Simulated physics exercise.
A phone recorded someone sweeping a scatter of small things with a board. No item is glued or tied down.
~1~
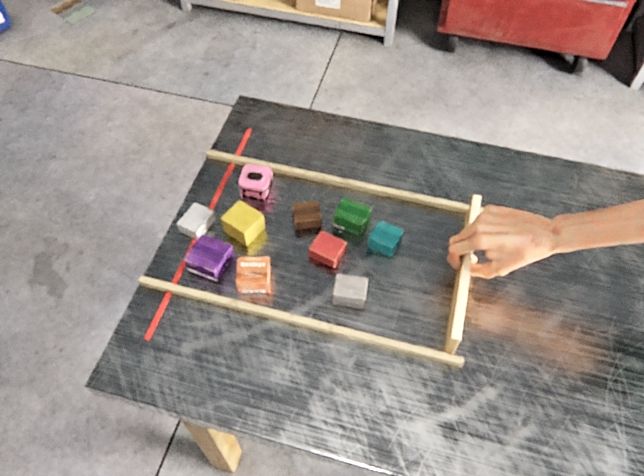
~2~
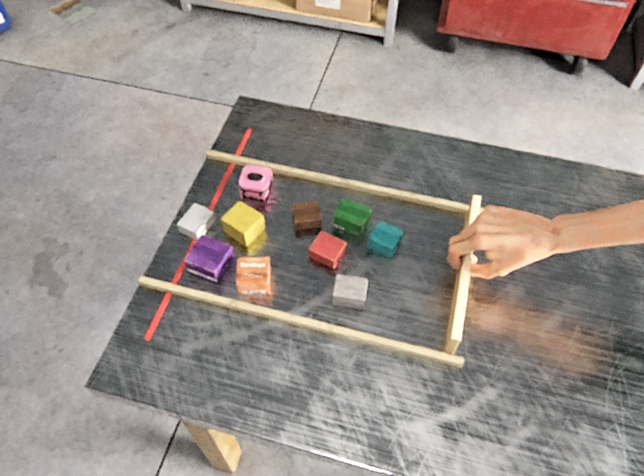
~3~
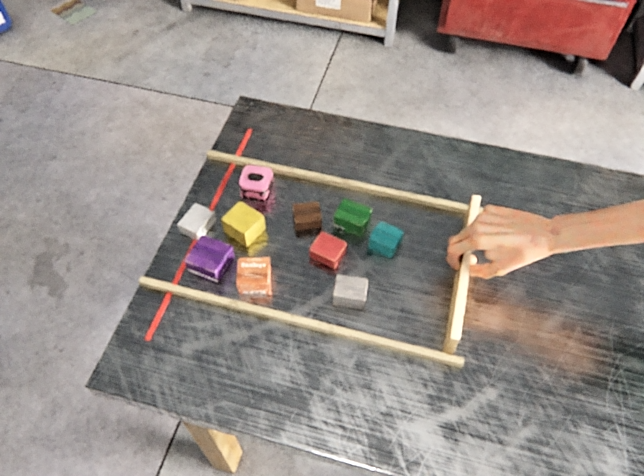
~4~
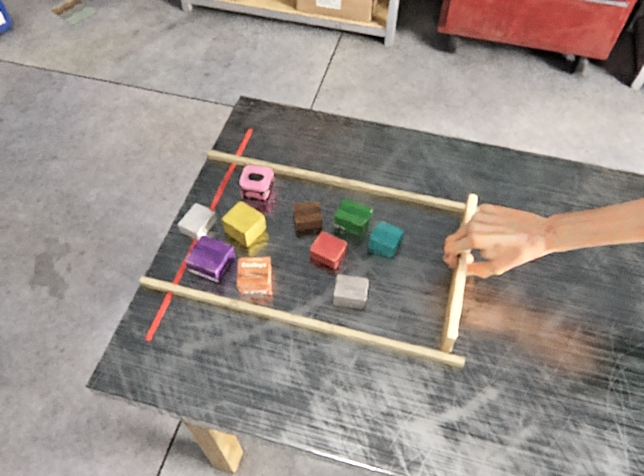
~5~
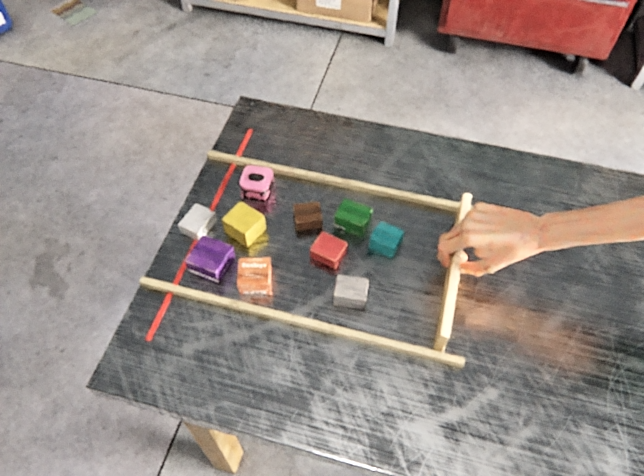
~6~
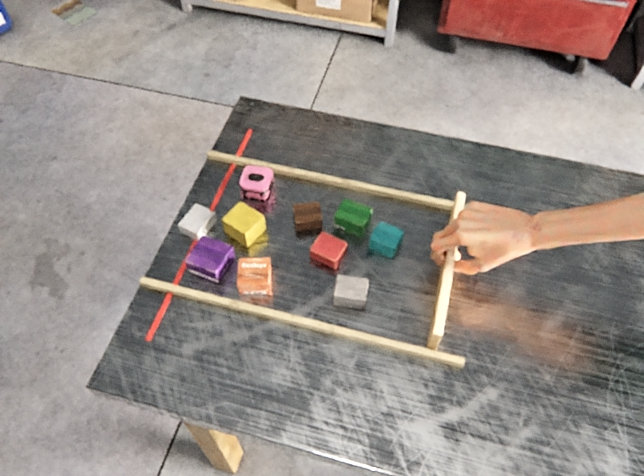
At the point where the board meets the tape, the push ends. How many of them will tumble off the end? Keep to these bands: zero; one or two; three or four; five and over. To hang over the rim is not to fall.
That gives five and over.
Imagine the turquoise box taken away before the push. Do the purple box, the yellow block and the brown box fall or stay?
Purple box down; yellow block down; brown box down.
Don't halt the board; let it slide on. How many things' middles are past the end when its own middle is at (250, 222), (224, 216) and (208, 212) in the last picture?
Per position: 0 / 2 / 6.
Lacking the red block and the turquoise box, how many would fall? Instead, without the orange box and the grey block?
In order, the numbers are 4 and 4.
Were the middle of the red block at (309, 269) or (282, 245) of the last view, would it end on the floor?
One after the other: It keeps its spot; it keeps its spot.
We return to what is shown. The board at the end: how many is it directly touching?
The figure is 4.
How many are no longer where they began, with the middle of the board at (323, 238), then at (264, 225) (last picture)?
At the first spot 5, then 10.
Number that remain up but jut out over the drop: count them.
I make it 0.
Early on, none off yet; white block at rest near (198, 222); purple box at rest near (211, 259); pink case at rest near (257, 184).
A while later, none off yet; white block travelled about its own width near (176, 219); purple box travelled well along near (156, 246); pink case travelled about its own width near (228, 175).
Finally, the number that fall off is five or more; lost, brown box, orange box, yellow block, pink case, purple box and white block.
